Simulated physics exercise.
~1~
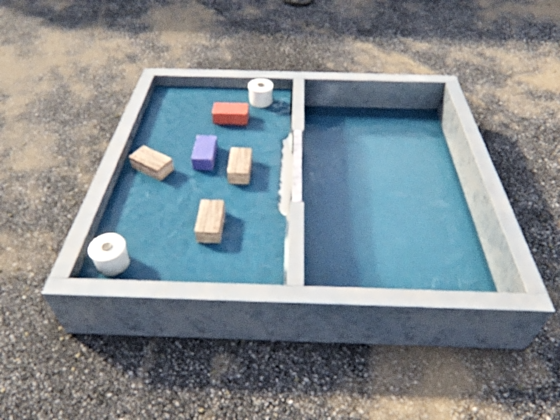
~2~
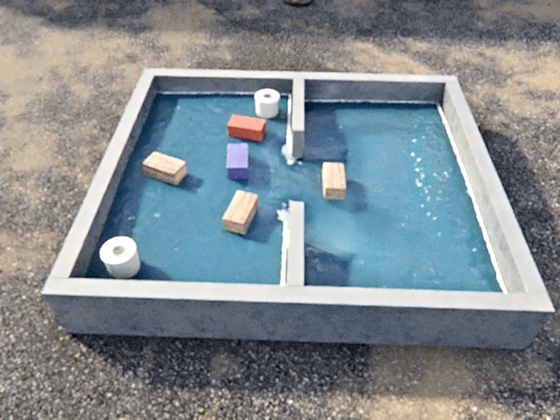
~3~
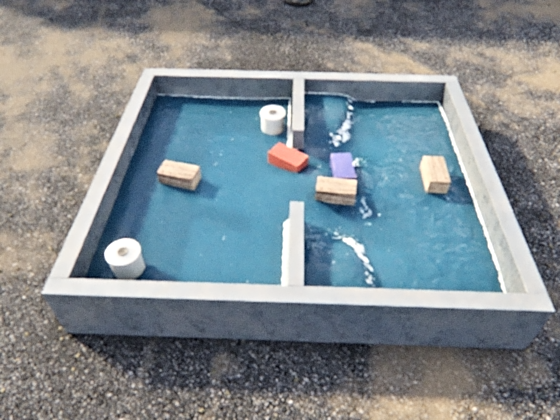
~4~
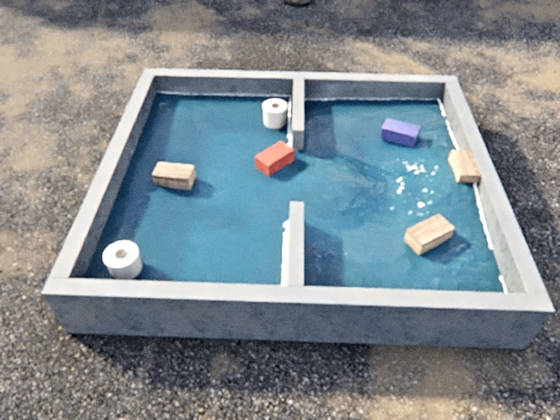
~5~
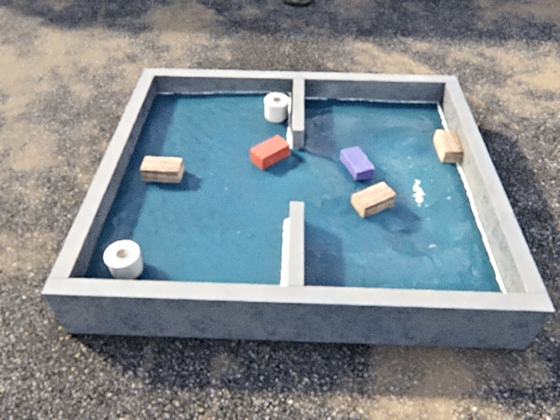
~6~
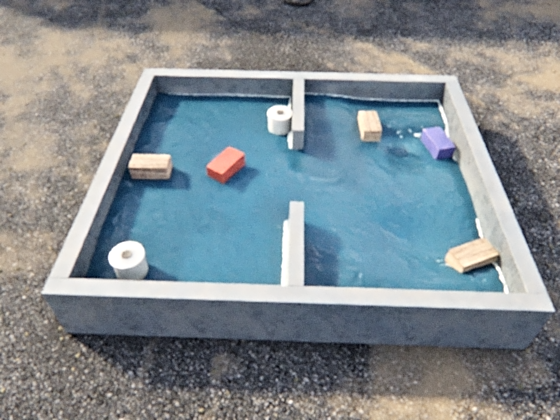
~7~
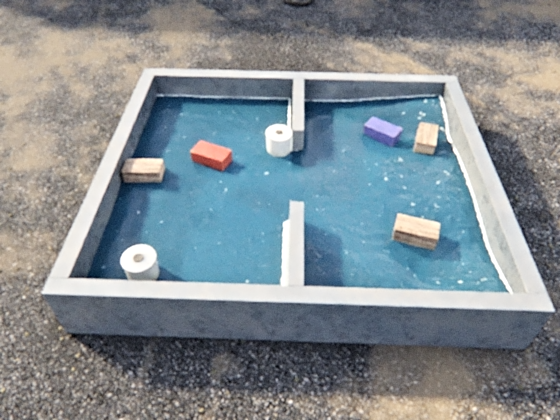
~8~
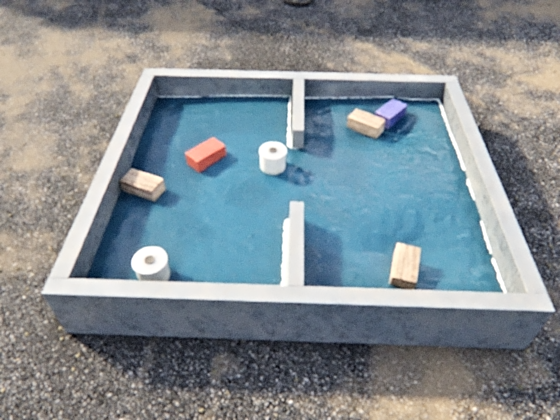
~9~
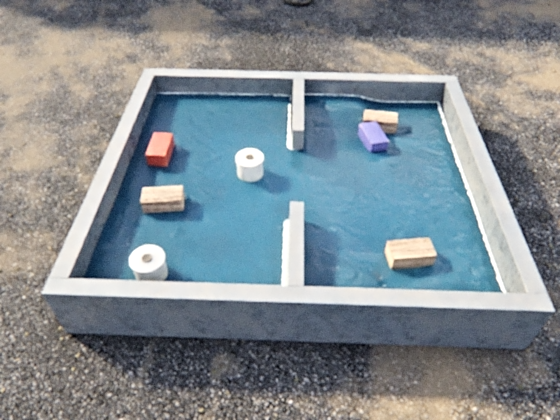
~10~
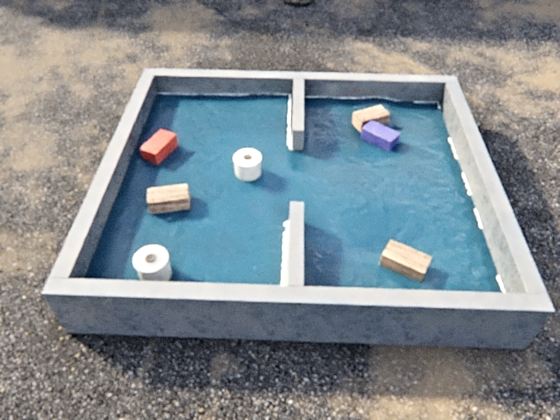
A grey concrete basin, split in two by a dividing wall, sits on flat gravelly ground, seen from high above. Red, blue and wooden blocks float on the left with two white tubs, one near the top and one in the lower corner. A gap opens in the middle of the divider, and water surges right, carrying the blue block and two wooden ones through. The red block nears the opening, then drifts back left. At the end those three blocks float on the right, while the red block, the other wooden block and both tubs float on the left.
